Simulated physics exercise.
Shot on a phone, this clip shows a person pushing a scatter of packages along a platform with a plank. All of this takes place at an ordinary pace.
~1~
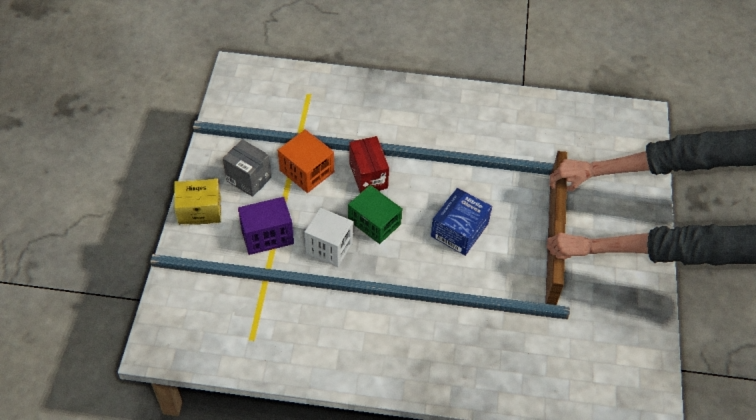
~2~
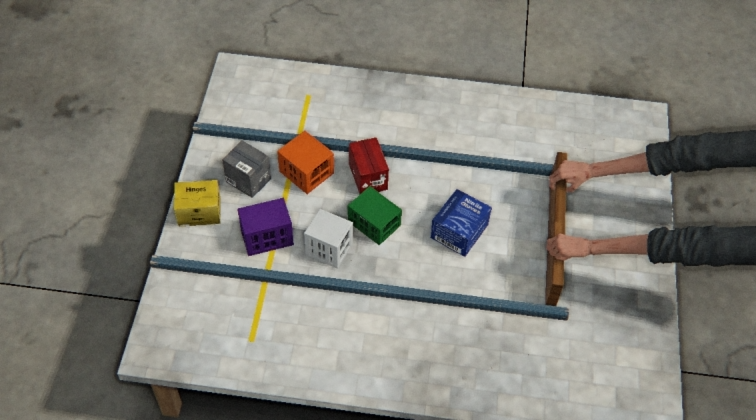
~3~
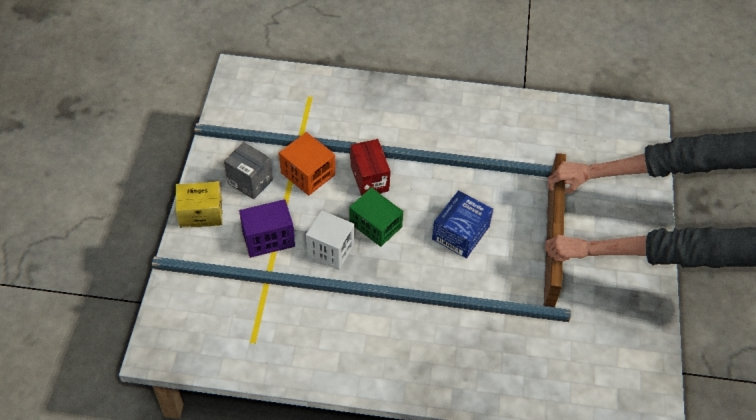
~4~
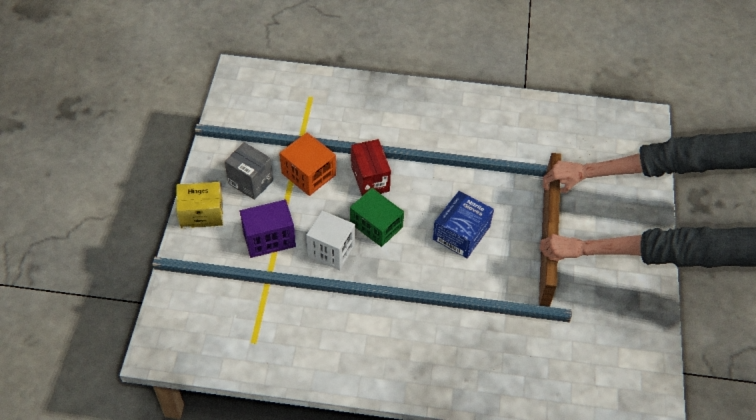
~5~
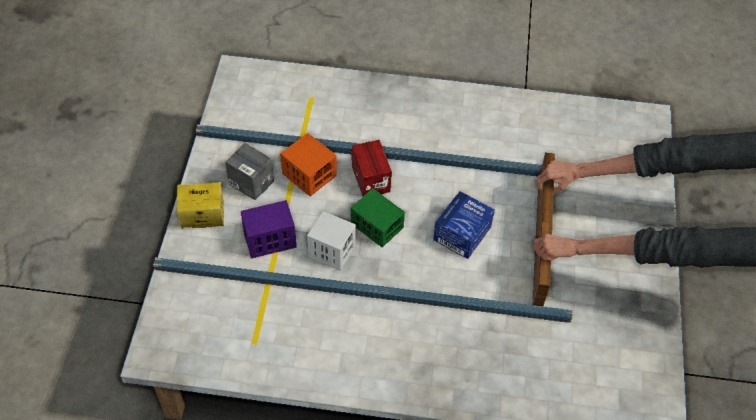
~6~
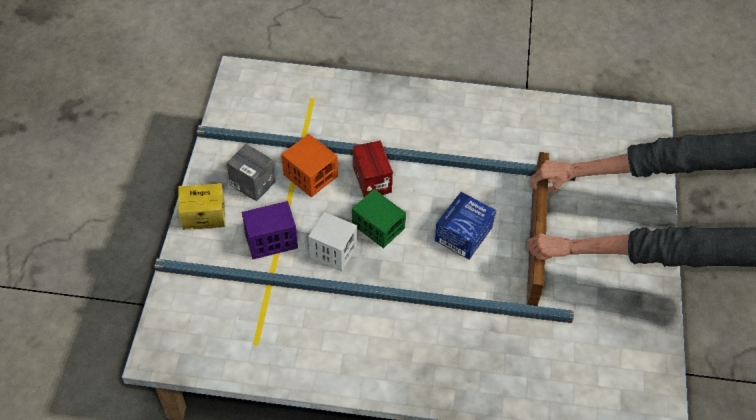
We see eight coloured boxes and crates scattered between two blue rails on a tabletop crossed by a yellow line, while two hands at the right slide a wooden plank slightly left, without touching the packages, which stay put.
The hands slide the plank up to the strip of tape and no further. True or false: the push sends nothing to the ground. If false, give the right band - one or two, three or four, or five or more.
True.
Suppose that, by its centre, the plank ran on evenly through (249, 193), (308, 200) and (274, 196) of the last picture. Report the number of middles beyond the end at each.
2, 0 and 1.
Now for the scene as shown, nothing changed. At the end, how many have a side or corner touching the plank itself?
Looks like 3 of them, all told.
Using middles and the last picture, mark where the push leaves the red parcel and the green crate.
In the last picture the red parcel sits around (282, 156) and the green crate around (225, 197).
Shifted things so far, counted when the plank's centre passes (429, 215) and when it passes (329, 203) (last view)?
The number moved is 2 and then 7.
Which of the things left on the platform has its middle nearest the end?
The yellow box winds up nearest.
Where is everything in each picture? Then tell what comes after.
The first frame shows yellow box (198, 202); grey parcel (248, 168); purple crate (266, 226); plank (557, 227); tape (283, 206).
The second frame shows grey parcel (247, 169); red parcel (369, 167).
The third frame shows purple crate (267, 229); green crate (376, 217).
The fourth frame shows yellow box (200, 205); blue box (463, 224).
The fifth frame shows grey parcel (250, 172); white crate (332, 241).
The sixth frame shows yellow box (202, 207); grey parcel (251, 173); purple crate (270, 230); plank (538, 228); tape (287, 211).
A little later, none off yet; yellow box at rest near (202, 207); grey parcel at rest near (251, 173); purple crate at rest near (270, 230).
Next, none off yet; yellow box at rest near (202, 207); grey parcel at rest near (251, 173); purple crate shifted a little near (264, 231).
When it is over, the number that fall off is zero.
